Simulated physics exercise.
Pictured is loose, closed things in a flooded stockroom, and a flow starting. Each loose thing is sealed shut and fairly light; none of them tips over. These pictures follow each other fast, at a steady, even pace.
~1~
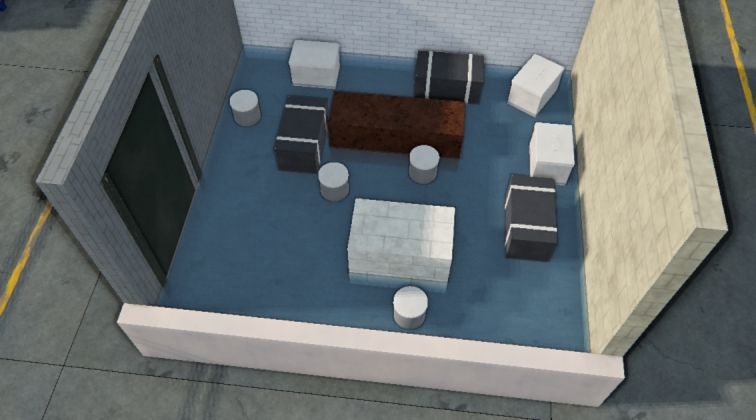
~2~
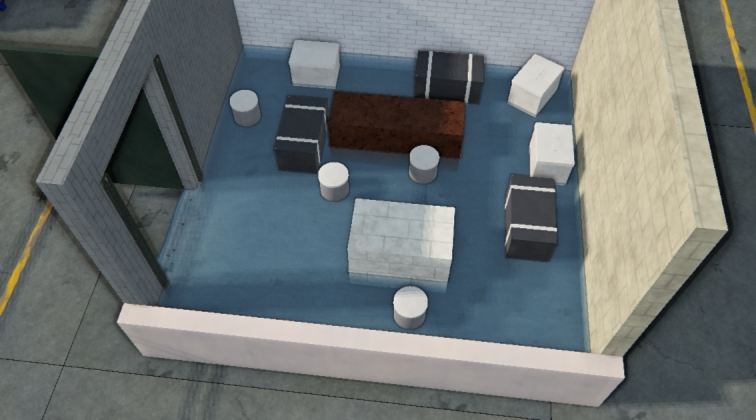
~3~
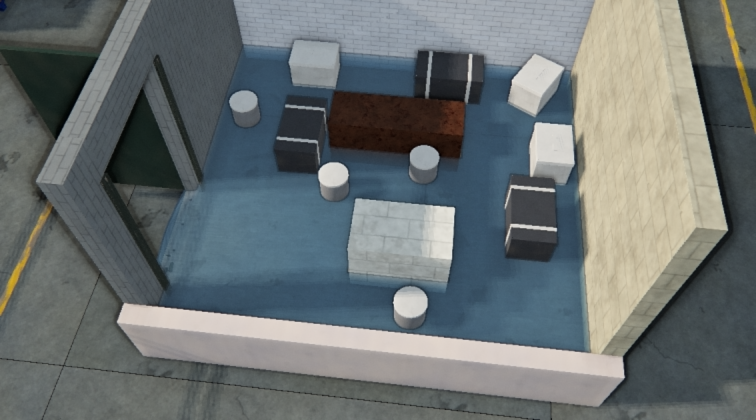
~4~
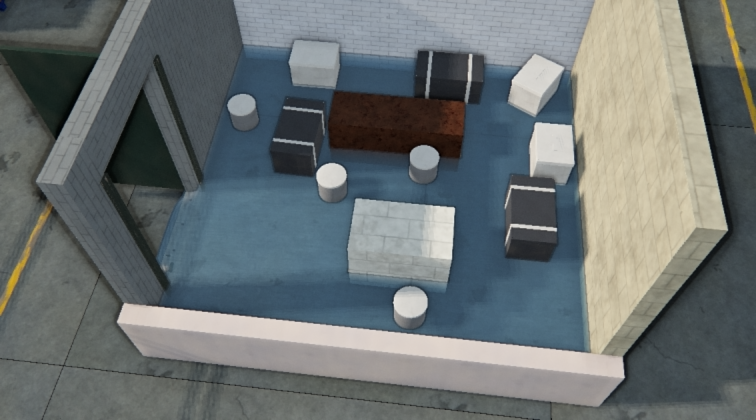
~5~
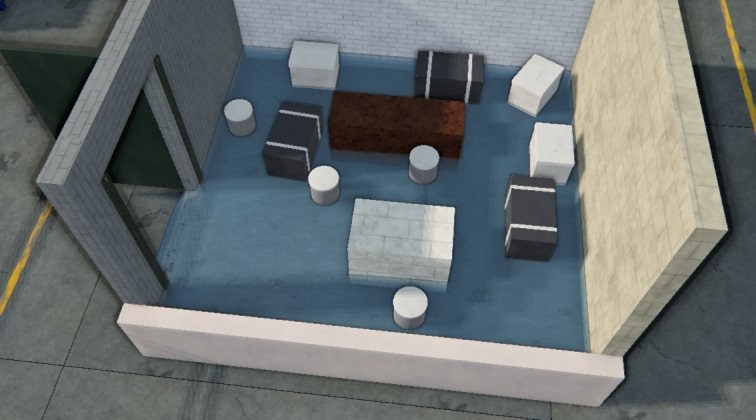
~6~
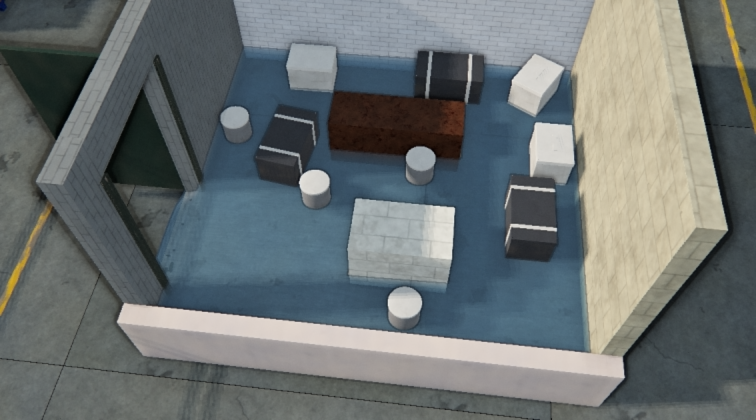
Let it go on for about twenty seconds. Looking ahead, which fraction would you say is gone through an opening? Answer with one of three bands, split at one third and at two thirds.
One third to two thirds.
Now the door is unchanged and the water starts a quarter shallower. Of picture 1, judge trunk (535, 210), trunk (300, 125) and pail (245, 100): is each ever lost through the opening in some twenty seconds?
In turn: Remains, swept away, swept away.
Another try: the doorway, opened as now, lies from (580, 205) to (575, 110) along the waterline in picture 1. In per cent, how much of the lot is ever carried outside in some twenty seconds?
Near 80 percent, give or take.
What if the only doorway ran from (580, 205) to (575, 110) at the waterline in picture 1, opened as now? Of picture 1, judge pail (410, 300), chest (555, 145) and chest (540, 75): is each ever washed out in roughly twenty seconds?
Following that order: Escaped; escaped; escaped.
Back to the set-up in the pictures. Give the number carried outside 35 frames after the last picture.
6 of them.
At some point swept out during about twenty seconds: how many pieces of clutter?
I get 6.
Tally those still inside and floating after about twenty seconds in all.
That number is 4.
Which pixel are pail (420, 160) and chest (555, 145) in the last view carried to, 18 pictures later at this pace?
I'd expect them about (288, 160) and (540, 171).
A moment on, 0 of 10 are out; 10 afloat.
Next, 3 of 10 are out; 7 afloat.
Later, 6 of 10 are out; 4 afloat.
In the end, 6 of 10 are out; 4 afloat.
